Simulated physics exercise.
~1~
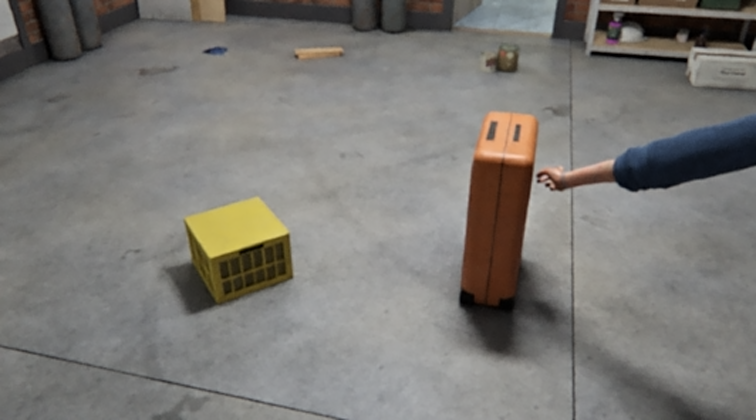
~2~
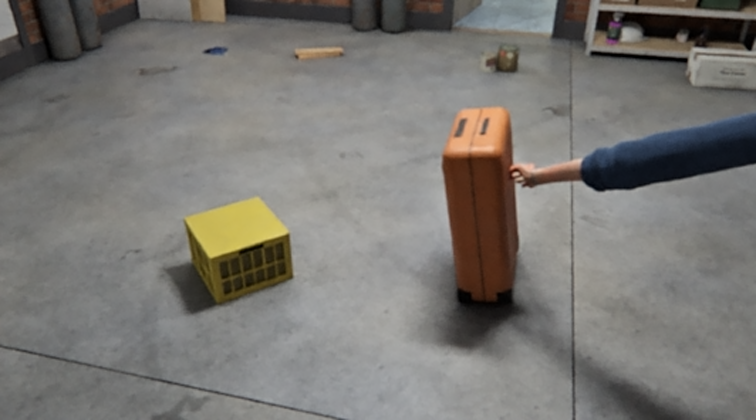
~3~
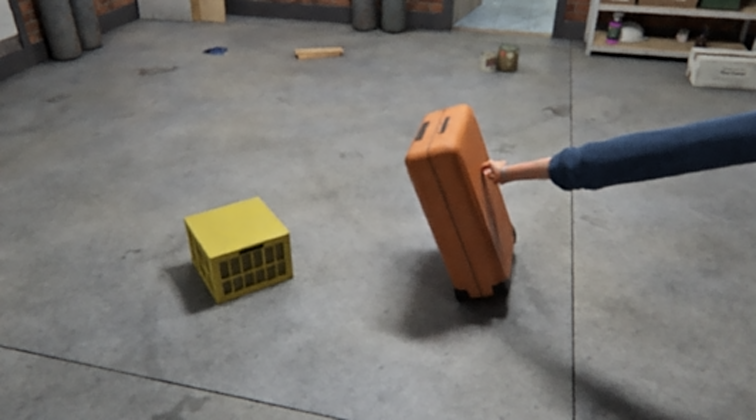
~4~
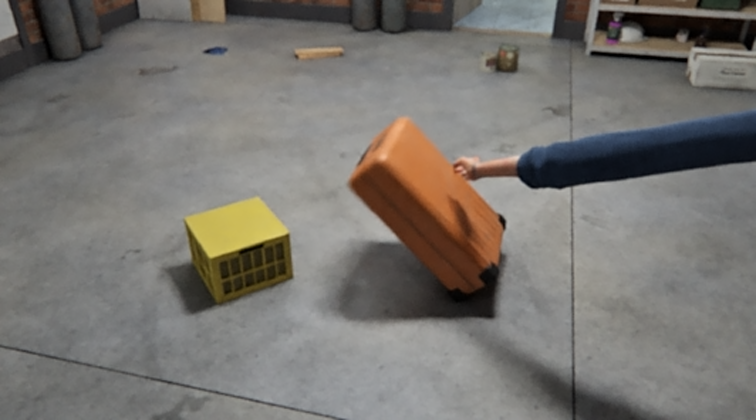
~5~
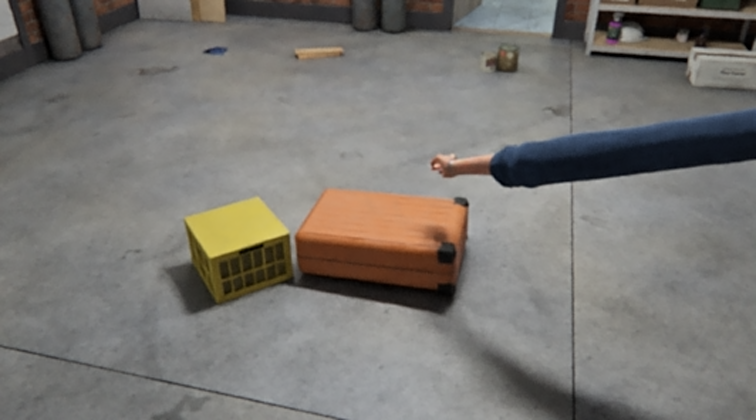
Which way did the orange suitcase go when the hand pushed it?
The orange suitcase moved to the left, tipping over that way until it lay on its side.
